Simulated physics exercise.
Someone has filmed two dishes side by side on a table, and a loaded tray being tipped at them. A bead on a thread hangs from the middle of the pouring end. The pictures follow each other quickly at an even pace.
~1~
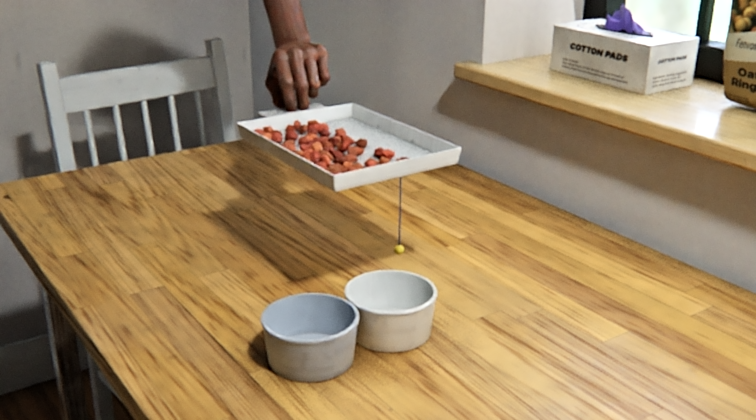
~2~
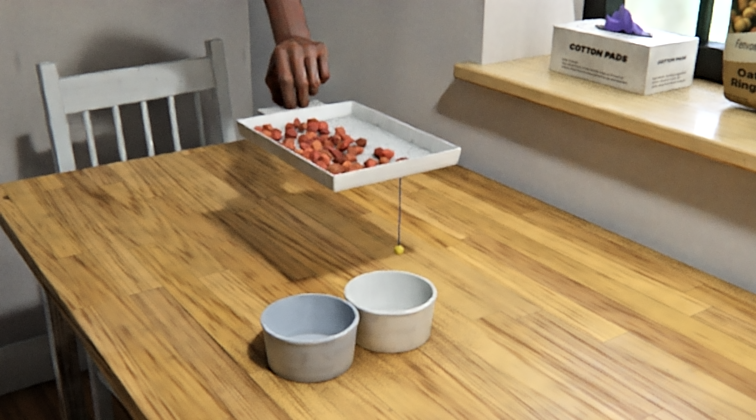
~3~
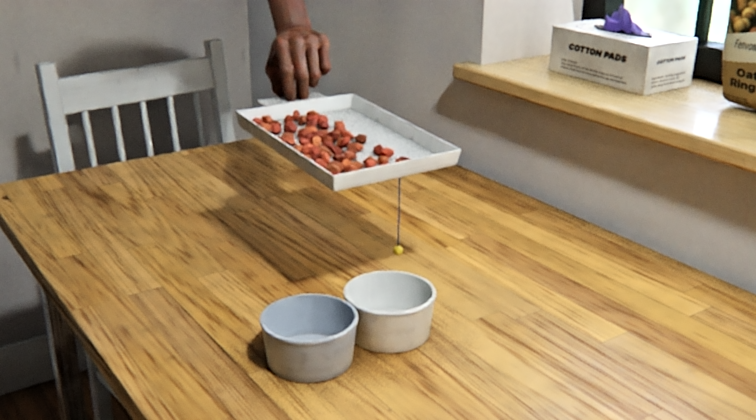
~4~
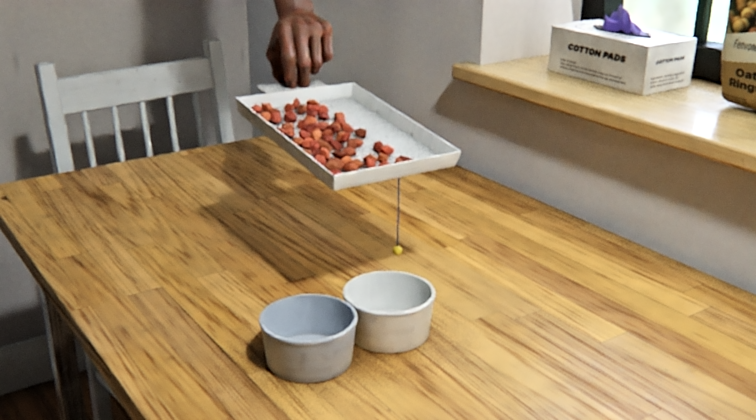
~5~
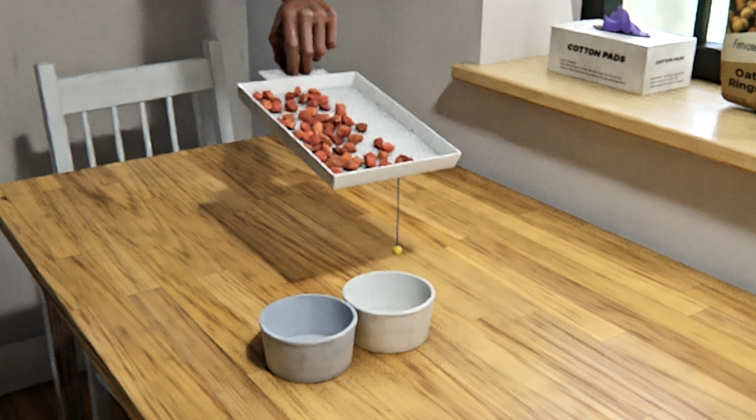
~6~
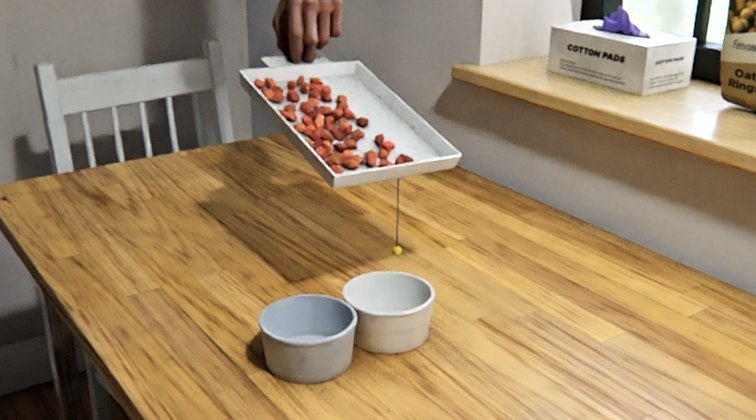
A hand gradually raises the far end of a white tray holding small reddish pieces.
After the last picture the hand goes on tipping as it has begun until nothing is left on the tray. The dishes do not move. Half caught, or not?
Together they catch only the smaller part.
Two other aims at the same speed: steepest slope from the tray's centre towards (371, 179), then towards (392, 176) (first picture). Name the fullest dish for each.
The first try: The right dish. The second: Right.
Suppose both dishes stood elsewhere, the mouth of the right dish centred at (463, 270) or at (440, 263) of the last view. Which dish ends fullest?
First the right one, then right.
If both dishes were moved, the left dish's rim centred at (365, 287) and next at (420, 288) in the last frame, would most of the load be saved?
At the first place most of it, at the second most of it.
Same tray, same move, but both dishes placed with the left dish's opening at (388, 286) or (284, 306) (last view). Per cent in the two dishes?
Near 80 % and 10 %.
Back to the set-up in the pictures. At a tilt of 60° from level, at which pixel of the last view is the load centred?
At about (396, 142).
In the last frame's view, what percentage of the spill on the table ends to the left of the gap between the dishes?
Near 0 %.
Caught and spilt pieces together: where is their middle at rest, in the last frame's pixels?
Roughly at (460, 313).
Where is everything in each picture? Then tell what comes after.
The first picture shows corners of the pouring end (335, 174) and (457, 147), level; middle of the load (328, 147), bits of crushed brick; left dish (335, 354); right dish (417, 325); bead on its thread (399, 250).
The second picture shows corners of the pouring end (335, 175) and (457, 148), level; middle of the load (328, 146).
The third picture shows corners of the pouring end (335, 174) and (457, 149), tipped barely, lowest at the right corner; middle of the load (327, 141).
The fourth picture shows corners of the pouring end (335, 174) and (457, 151), tipped a little, lowest at the right corner; middle of the load (327, 135).
The fifth picture shows corners of the pouring end (336, 174) and (458, 152), tipped a little, lowest at the right corner; middle of the load (328, 128).
The sixth picture shows corners of the pouring end (336, 174) and (458, 154), tipped clearly, lowest at the right corner; middle of the load (330, 122); left dish (333, 355); right dish (414, 327).
Just after the last frame, tray tipped steeply; every one on the tray.
A moment on, tray tipped right over; roughly two thirds on the tray; about a tenth in the right dish; roughly a quarter outside both; about a tenth in the air.
Further on, tray tipped past a quarter turn; roughly a quarter in the right dish; the larger part outside both.
When it is over, tray tipped past a quarter turn; not one in the left dish; roughly a quarter in the right dish; the larger part outside both.
